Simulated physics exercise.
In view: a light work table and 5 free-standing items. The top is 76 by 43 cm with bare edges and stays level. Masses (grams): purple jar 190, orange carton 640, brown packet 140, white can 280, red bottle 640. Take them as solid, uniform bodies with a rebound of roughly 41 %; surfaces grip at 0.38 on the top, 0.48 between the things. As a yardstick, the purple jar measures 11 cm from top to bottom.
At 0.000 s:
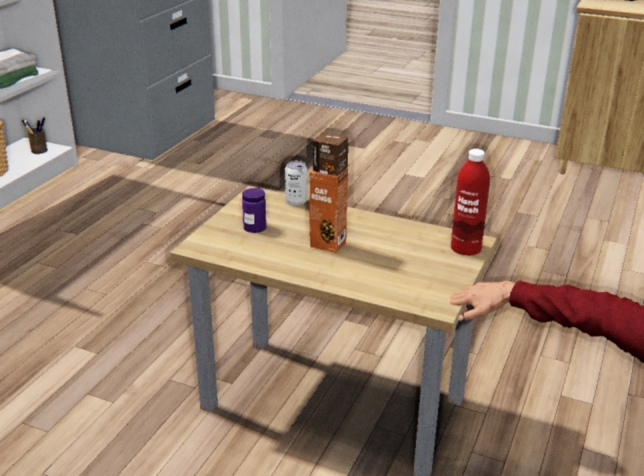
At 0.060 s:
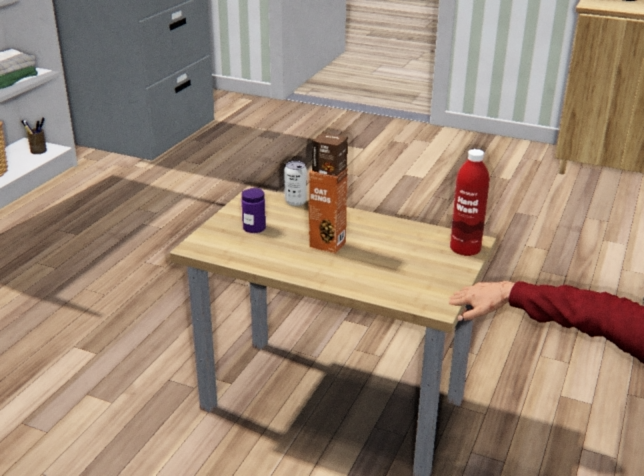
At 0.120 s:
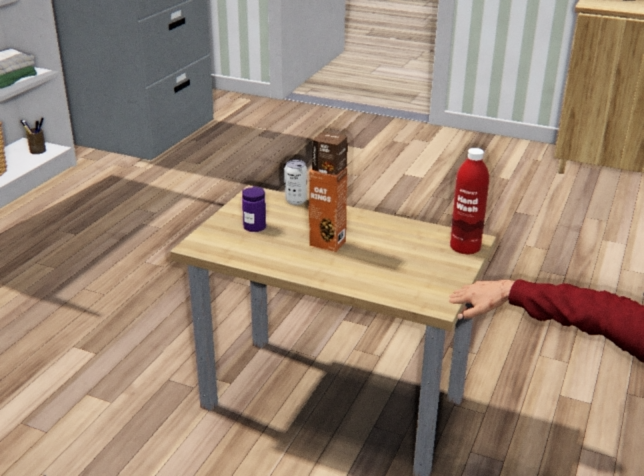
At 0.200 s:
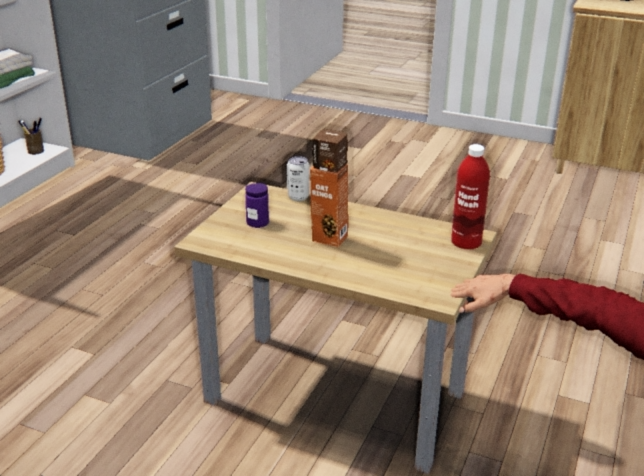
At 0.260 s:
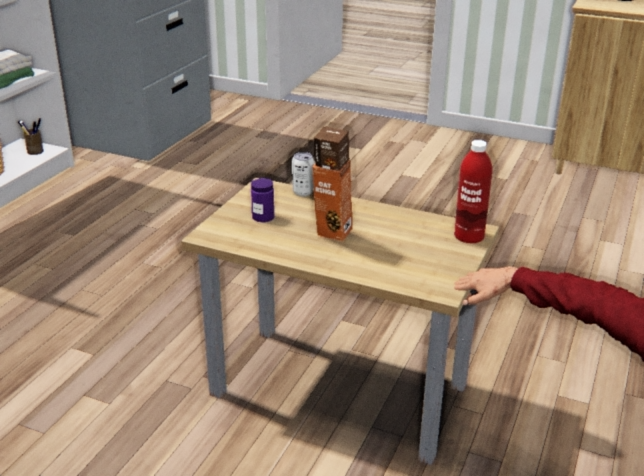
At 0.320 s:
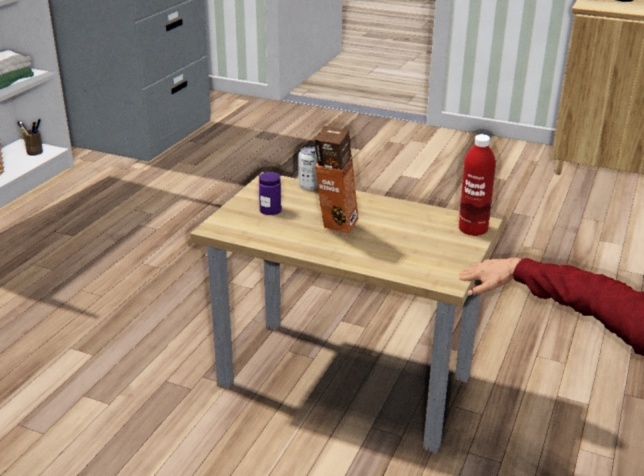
In a room with a wooden floor, a red-sleeved hand at the right corner of a small table slowly pushed it a short way back, and the orange carton among the items on top leaned slightly.
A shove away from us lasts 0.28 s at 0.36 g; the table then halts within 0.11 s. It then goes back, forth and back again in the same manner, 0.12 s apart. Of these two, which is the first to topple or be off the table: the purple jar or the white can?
It is the latter, the white can.
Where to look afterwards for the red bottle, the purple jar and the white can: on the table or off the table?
The red bottle ends off the table; the purple jar is still on the table; the white can finishes off the table.
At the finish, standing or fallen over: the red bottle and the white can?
The red bottle tips over; the white can falls over.
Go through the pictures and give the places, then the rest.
In the first picture, purple jar (254, 211); white can (296, 184).
In the second picture, red bottle (471, 202); orange carton (328, 208).
In the third picture, table 1 cm from its start; brown packet (330, 153); red bottle (471, 200).
In the fourth picture, table 3 cm from its start; brown packet (330, 151) at 4° to upright; orange carton (330, 204) at 4° to upright.
In the fifth picture, table 7 cm from its start; brown packet (332, 149) at 8° to upright; red bottle (474, 191).
In the sixth picture, table 12 cm from its start; purple jar (270, 194); white can (309, 169).
Around 0.92 s, table 1 cm from its start; white can and red bottle now off the table; purple jar shifted 9 cm near (267, 196); brown packet at 21° to upright.
Around 1.72 s, table 17 cm from its start; purple jar shifted 11 cm near (293, 173); brown packet at 30° to upright; orange carton at 30° to upright.
Finally (2.7 s), off the table, brown packet, white can and red bottle; on their side or leaning hard on the table, orange carton; not toppled but over 5 cm from the start, purple jar. Final places as that camera would see them, purple jar near (259, 204), white can near (379, 235). Purple jar was never lost; white can went at 0.48 s.
